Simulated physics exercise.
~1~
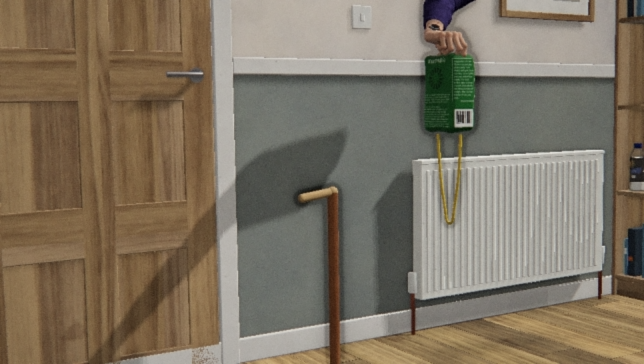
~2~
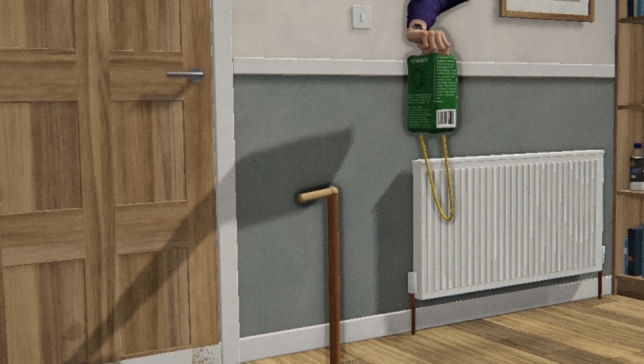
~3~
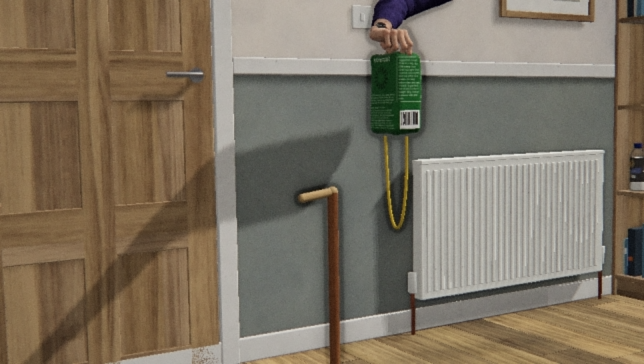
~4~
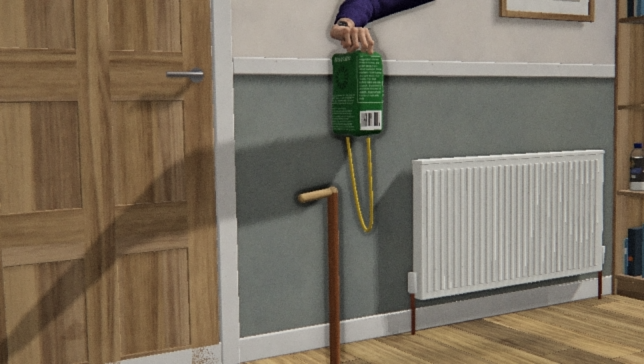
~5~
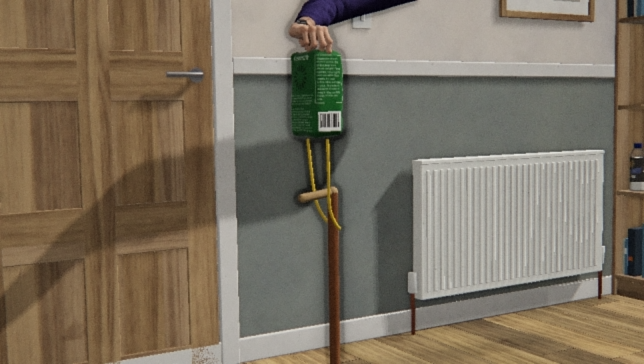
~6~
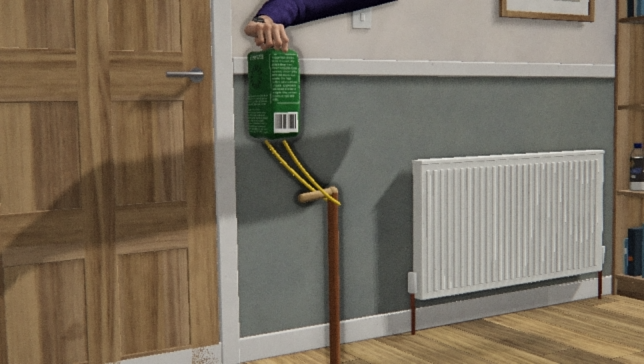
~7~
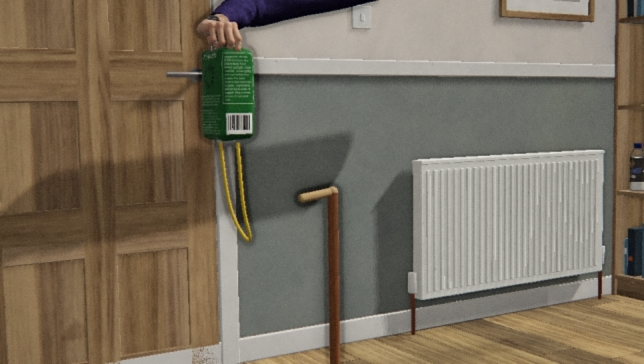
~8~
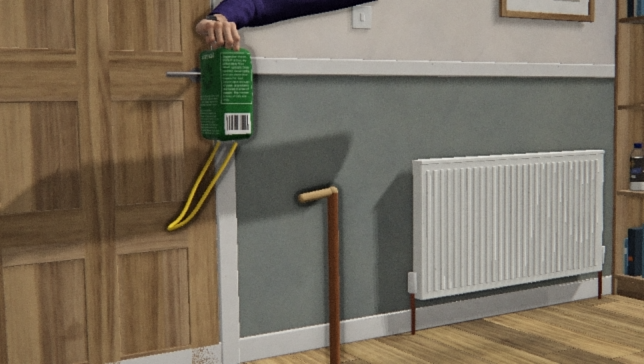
In a room with a wooden door, a white radiator and a two-tone wall, a wooden post with a short sideways peg stands near the middle. A hand in a purple sleeve holds a green sack by its top above the radiator, a yellow loop hanging beneath it. The hand carries the sack left, keeping it upright, until the loop reaches the peg. As the sack moves past the post, the loop trails back toward the peg at a slant. It then comes free, and the sack stops in front of the door's edge while the loop swings left, clear of the post.
